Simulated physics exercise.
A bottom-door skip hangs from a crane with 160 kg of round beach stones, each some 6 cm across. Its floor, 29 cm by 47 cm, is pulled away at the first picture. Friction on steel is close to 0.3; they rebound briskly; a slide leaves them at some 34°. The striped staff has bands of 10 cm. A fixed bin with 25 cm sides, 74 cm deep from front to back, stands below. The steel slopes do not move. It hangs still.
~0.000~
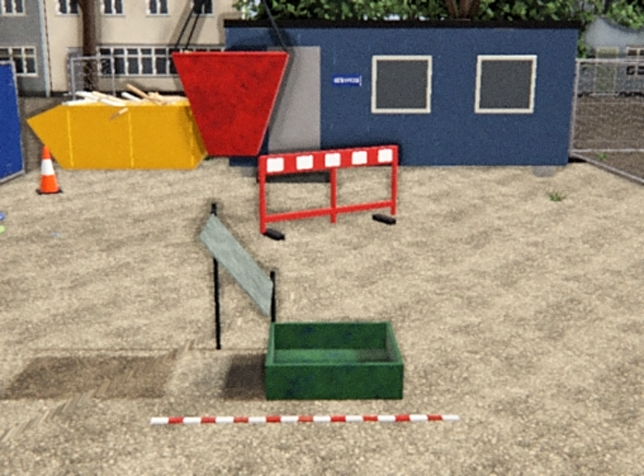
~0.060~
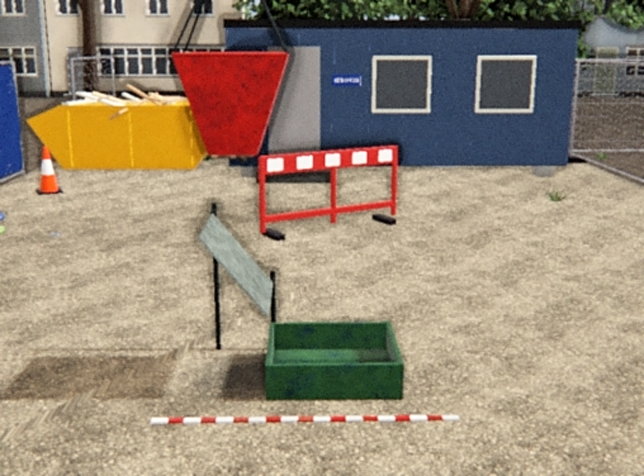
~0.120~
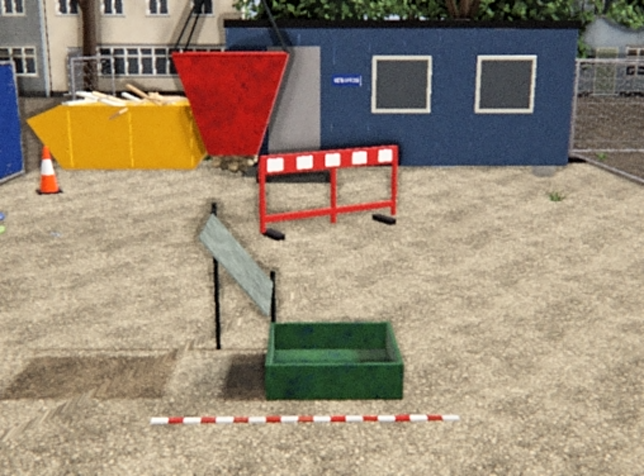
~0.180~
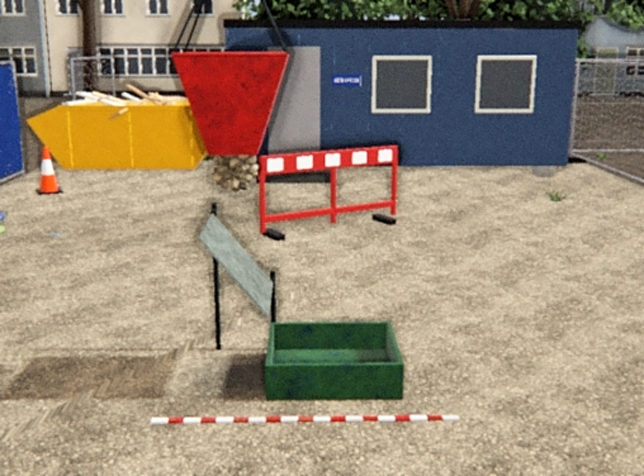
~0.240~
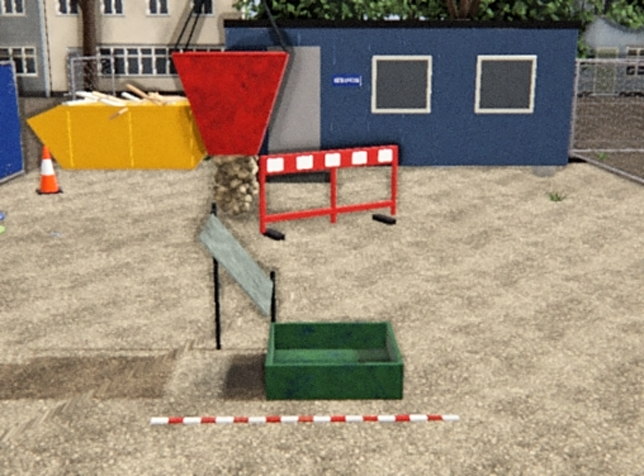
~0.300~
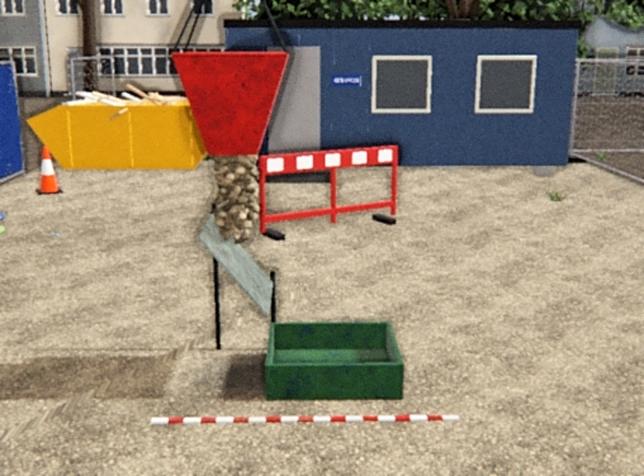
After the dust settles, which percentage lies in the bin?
Roughly 81 per cent ends in the bin.
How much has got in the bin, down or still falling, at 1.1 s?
Some 80 per cent.
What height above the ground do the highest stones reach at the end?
About 28 cm.
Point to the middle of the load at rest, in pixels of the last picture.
Near (350, 361).
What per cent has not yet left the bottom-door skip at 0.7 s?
It holds some 0 per cent.
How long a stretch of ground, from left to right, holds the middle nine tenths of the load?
About 90 cm.
After 0.7 s, 1 % in the bottom-door skip, 28 % on the steel, 24 % falling or lying left of the bin, 40 % falling or lying in the bin, 7 % falling or lying beside or right of the bin; the stones farthest right are at (371, 358).
After 1.1 s, 0 % in the bottom-door skip, 81 % falling or lying in the bin, 18 % falling or lying beside or right of the bin; the stones farthest right are at (440, 358).
After 1.7 s, 0 % in the bottom-door skip, 81 % falling or lying in the bin, 19 % falling or lying beside or right of the bin; the stones farthest right are at (543, 388).
After 2.6 s, 0 % in the bottom-door skip, 81 % falling or lying in the bin, 19 % falling or lying beside or right of the bin; the stones farthest right are at (571, 393).
After 4.5 s, 0 % in the bottom-door skip, 81 % in the bin, 19 % beside or right of the bin; the stones farthest right are at (571, 393).
